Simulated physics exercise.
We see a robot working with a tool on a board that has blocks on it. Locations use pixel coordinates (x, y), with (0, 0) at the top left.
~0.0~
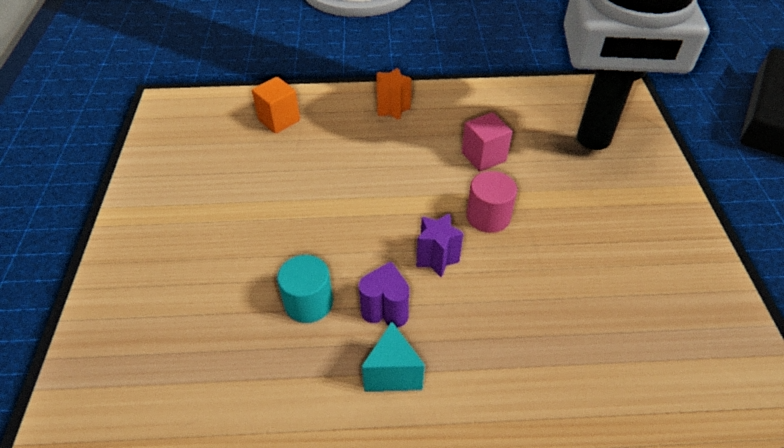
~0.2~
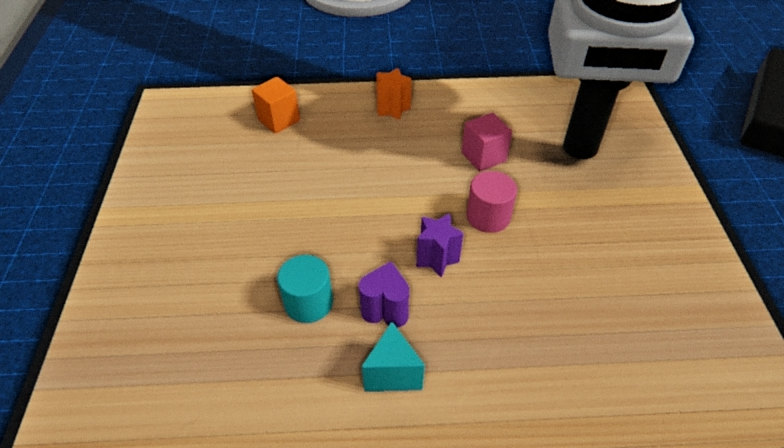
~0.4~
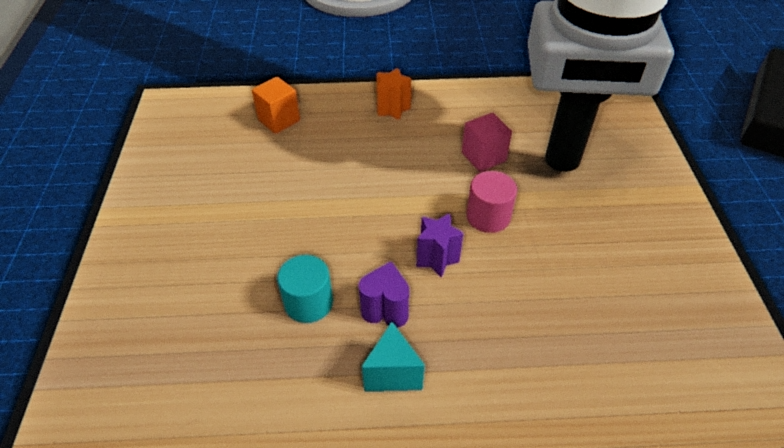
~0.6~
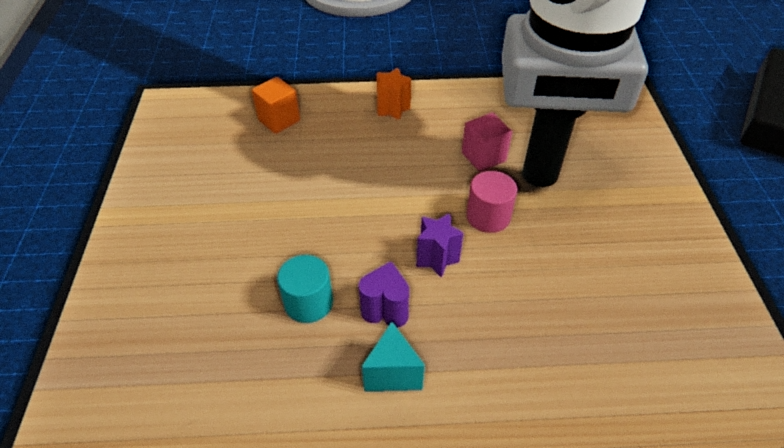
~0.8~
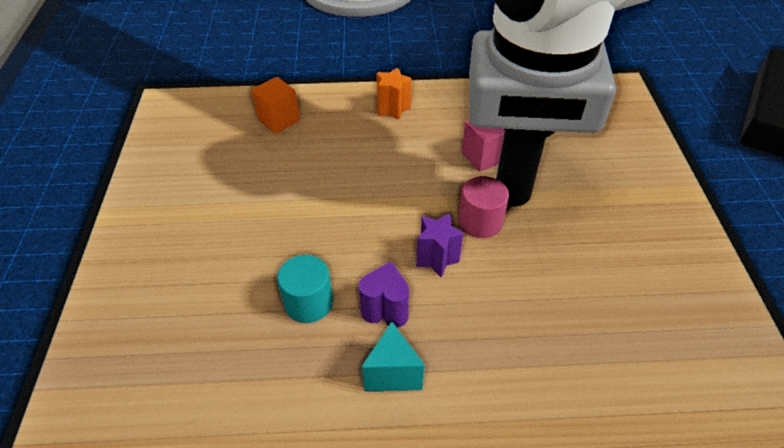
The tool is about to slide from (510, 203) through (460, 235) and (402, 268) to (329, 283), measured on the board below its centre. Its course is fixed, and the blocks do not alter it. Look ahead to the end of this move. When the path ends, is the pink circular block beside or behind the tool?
The answer is no.
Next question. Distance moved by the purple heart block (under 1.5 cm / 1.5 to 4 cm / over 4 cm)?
It gets moved 1.5 to 4 cm.
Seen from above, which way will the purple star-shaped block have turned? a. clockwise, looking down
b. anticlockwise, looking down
My answer is option b.
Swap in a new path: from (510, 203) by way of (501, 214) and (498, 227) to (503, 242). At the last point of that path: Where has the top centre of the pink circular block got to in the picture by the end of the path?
At pixel (462, 209).
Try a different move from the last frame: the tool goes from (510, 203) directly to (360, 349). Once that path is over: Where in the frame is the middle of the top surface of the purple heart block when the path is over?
It will end up at (311, 321).
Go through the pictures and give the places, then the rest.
The first picture shows lower end of the tool at (594, 139), tops of blocks, turquoise circular block at (303, 274), purple heart block at (385, 283), purple star-shaped block at (439, 229), pink circular block at (494, 186).
The second picture shows tool at (580, 148), blocks as before.
The third picture shows tool at (562, 160), blocks as before.
The fourth picture shows tool at (540, 175), blocks as before.
The fifth picture shows tool at (512, 193), turquoise circular block at (303, 274), purple heart block at (385, 283), purple star-shaped block at (439, 229), pink circular block at (486, 191).
The first path, step by step. One third of the way, tool at (460, 226); purple star-shaped block at (413, 252), turned 45° anticlockwise; pink circular block at (424, 221).
Two thirds of the way, tool at (401, 259); purple heart block at (372, 310), turned 30° anticlockwise; purple star-shaped block at (375, 273), turned 95° anticlockwise; pink circular block at (354, 243).
At the end, tool at (328, 273); turquoise circular block at (267, 286); purple heart block at (371, 313), turned 40° anticlockwise; purple star-shaped block at (346, 285), turned 155° anticlockwise; pink circular block at (280, 244).
